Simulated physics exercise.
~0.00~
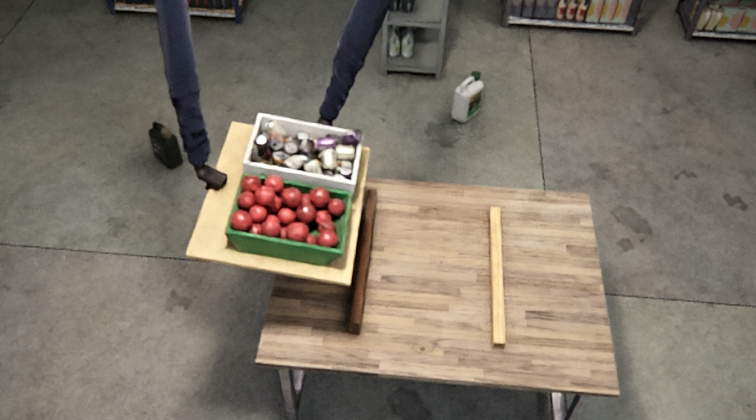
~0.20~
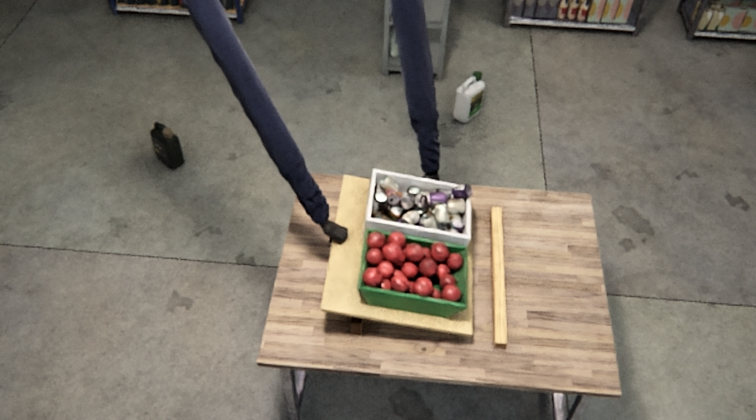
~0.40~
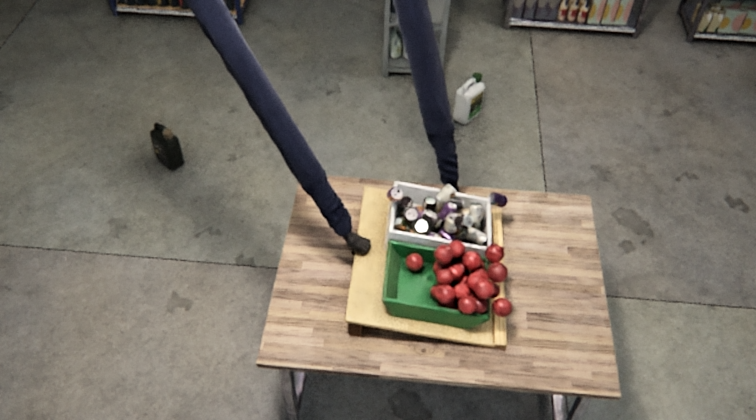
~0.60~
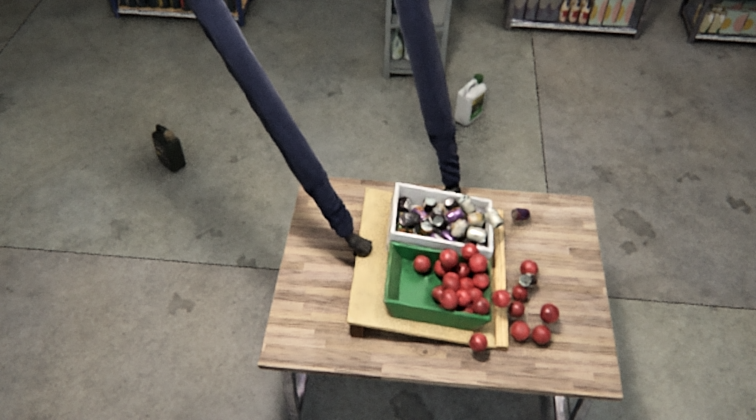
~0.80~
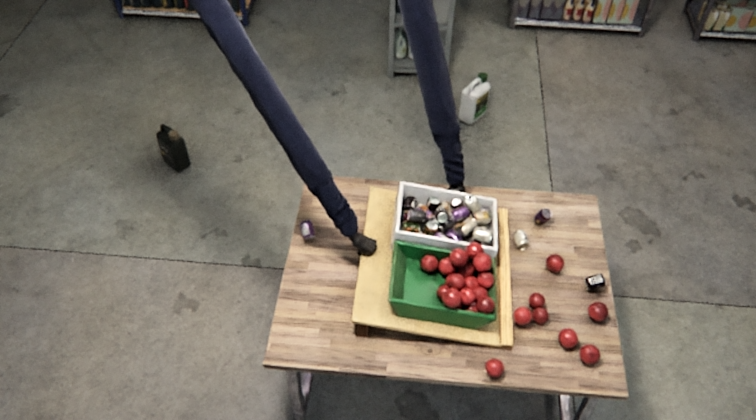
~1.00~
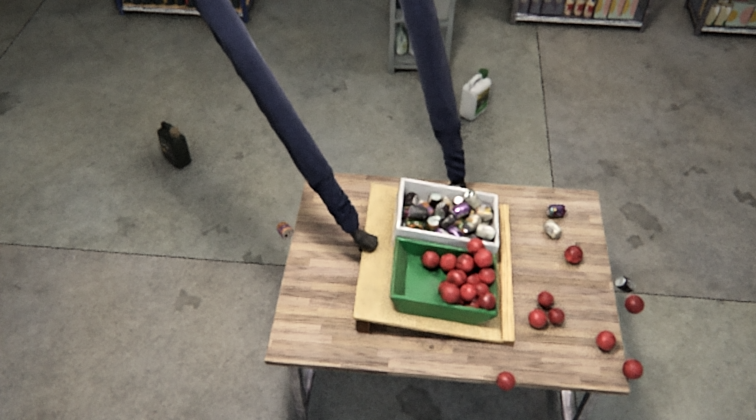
Red apples tumbled out of a green crate and scattered across a wooden table after two dark-sleeved arms brought its board down hard, while a few small cans spilled from the white crate beside it; both crates stayed on the board, still holding most of their load.
